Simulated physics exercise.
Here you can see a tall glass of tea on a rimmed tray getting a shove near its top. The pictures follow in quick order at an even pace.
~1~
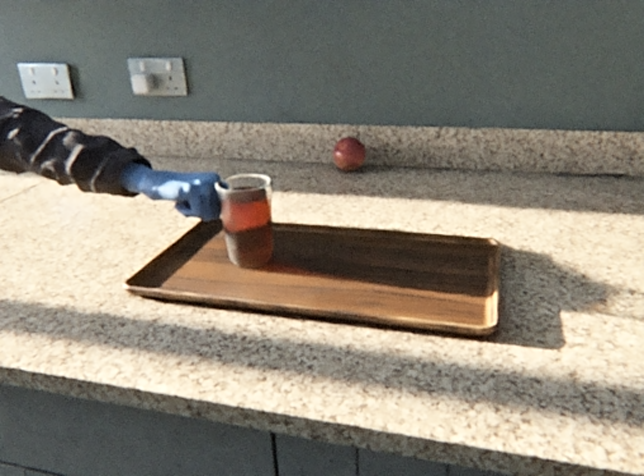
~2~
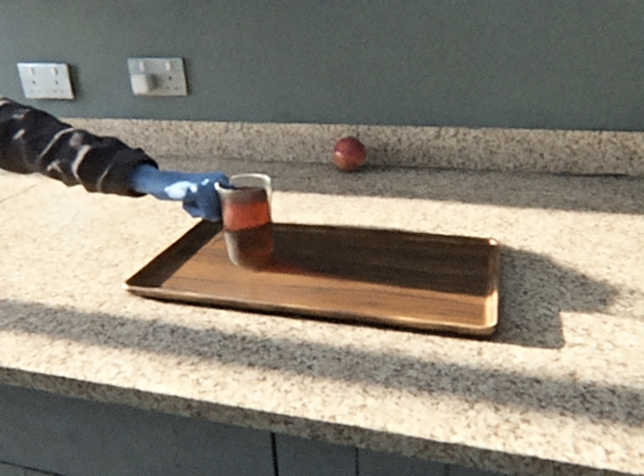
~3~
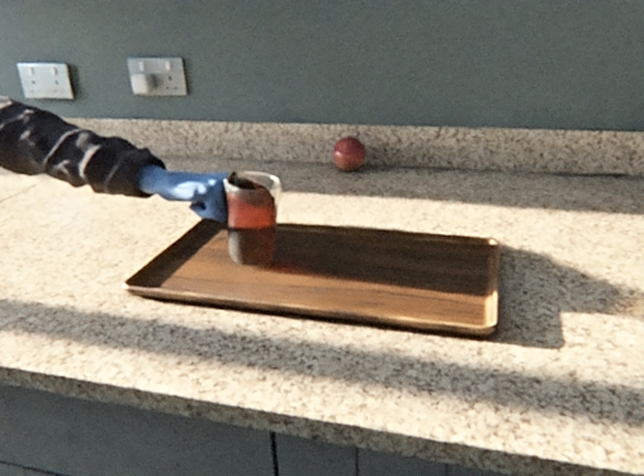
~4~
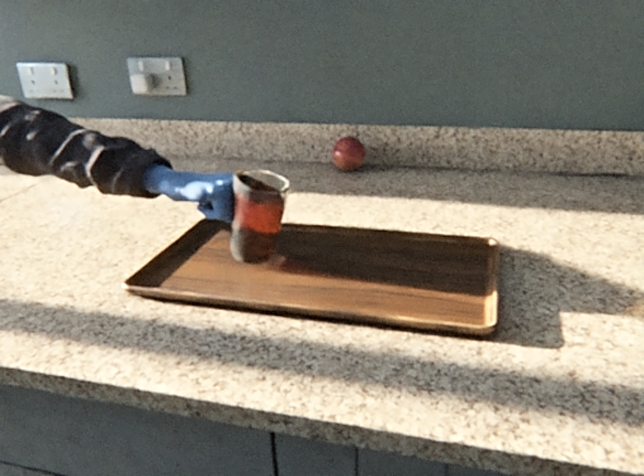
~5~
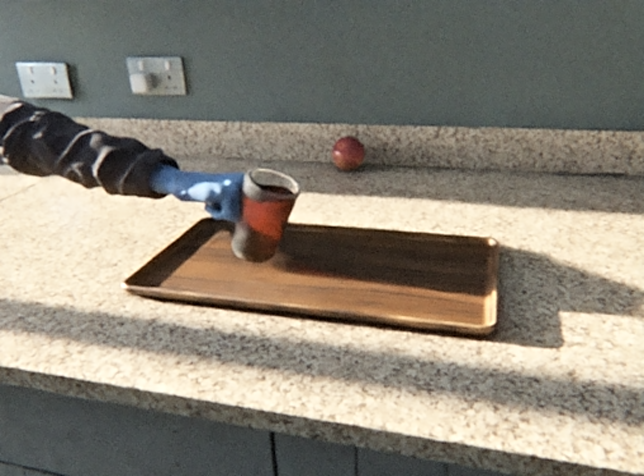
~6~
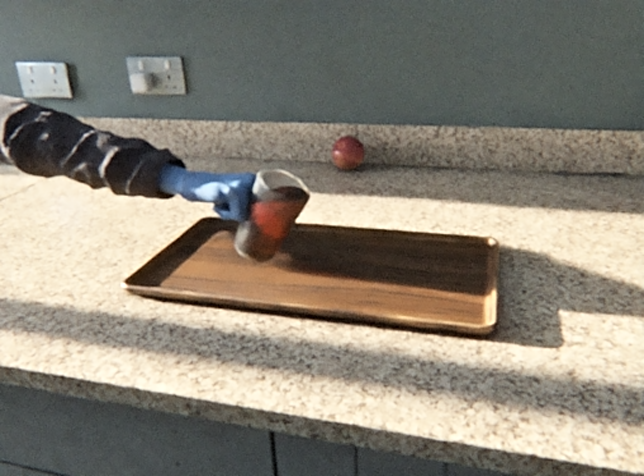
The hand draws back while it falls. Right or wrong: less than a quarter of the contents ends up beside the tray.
Wrong.
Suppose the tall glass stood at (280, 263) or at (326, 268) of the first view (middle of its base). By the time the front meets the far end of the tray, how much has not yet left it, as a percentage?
First spot: Roughly 60 per cent; second spot: Roughly 80 per cent.
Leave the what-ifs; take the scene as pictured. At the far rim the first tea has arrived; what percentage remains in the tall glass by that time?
I'd say close to 50 %, more or less.
A moment on, the tall glass lies on its side and 81 per cent is in the glass, 9 on the tray and 10 above or beyond its rim.
Next, the tall glass lies on its side and 46 per cent is in the glass, 44 on the tray and 10 above or beyond its rim.
Then the tall glass lies on its side and 29 per cent is in the glass, 41 on the tray and 30 above or beyond its rim.
Later the tall glass lies on its side and 15 per cent is in the glass, 35 on the tray and 49 above or beyond its rim.
At rest 52 per cent is held by tray and glass, 48 is off the tray.
